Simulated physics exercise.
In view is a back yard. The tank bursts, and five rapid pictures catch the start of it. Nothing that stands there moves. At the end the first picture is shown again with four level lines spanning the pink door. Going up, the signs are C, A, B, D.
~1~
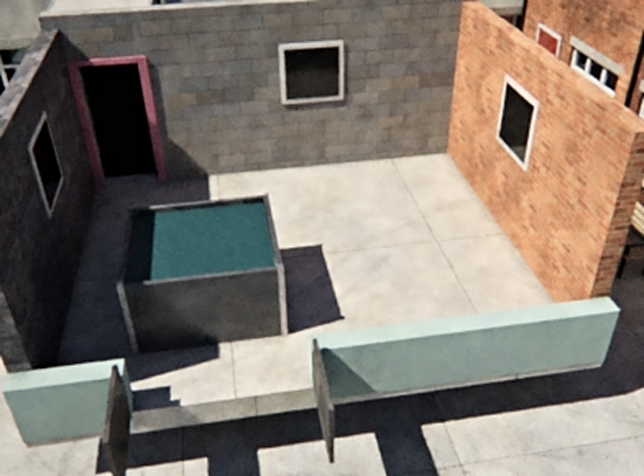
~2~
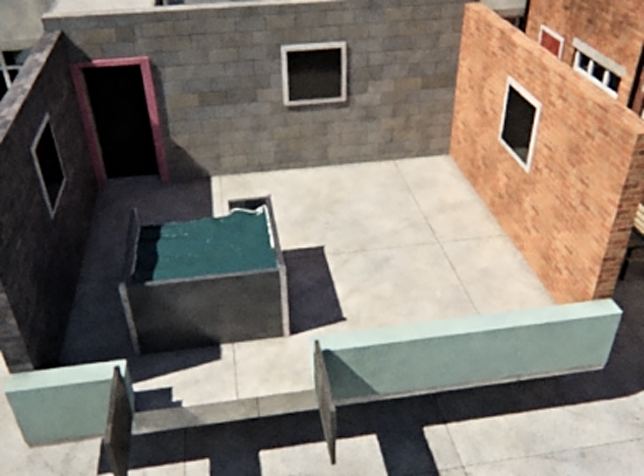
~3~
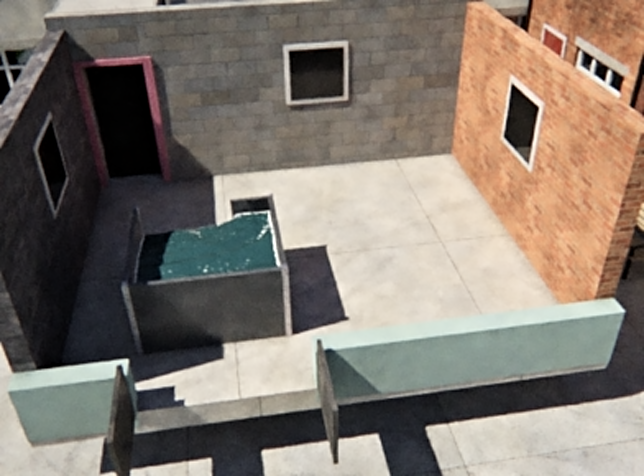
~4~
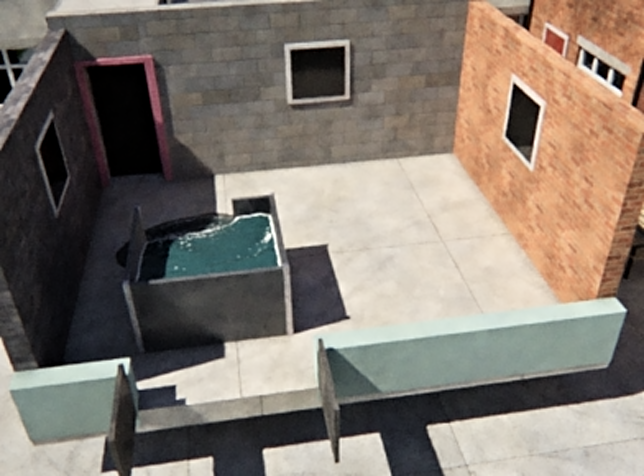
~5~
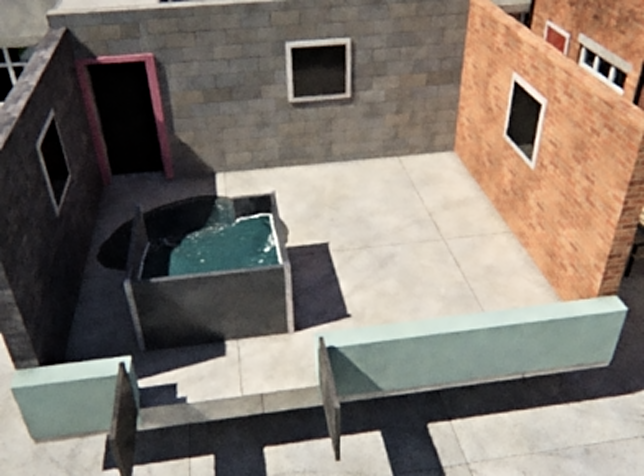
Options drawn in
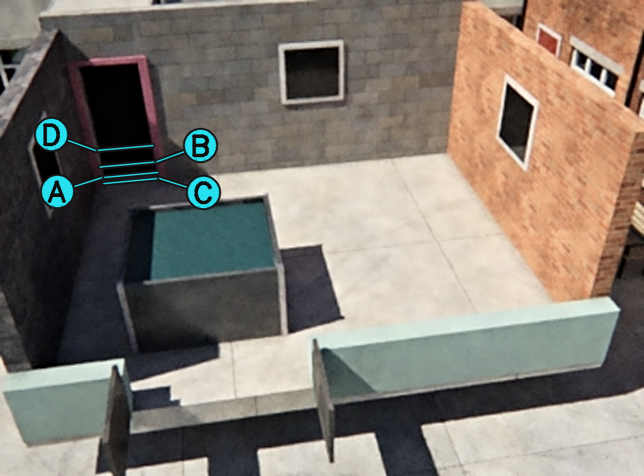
Water in the square tank sinks and churns as it spreads across the yard floor behind.
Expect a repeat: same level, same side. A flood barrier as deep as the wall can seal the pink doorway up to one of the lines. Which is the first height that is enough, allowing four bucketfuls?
That is height D.
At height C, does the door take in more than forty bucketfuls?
Yes, it does.
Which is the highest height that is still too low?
That is height B.
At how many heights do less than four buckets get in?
One of the four.
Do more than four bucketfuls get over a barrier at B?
Yes.
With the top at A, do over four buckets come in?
Yes.
On the marked copy, A at (130, 175); B at (128, 164); C at (131, 180); D at (124, 148); from the bottom up C, A, B, D.
If A is chosen, dozens of bucketfuls pour in.
If B is chosen, about 7 bucketfuls get in.
If C is chosen, dozens of bucketfuls pour in.
If D is chosen, a splash gets over, under a bucket.
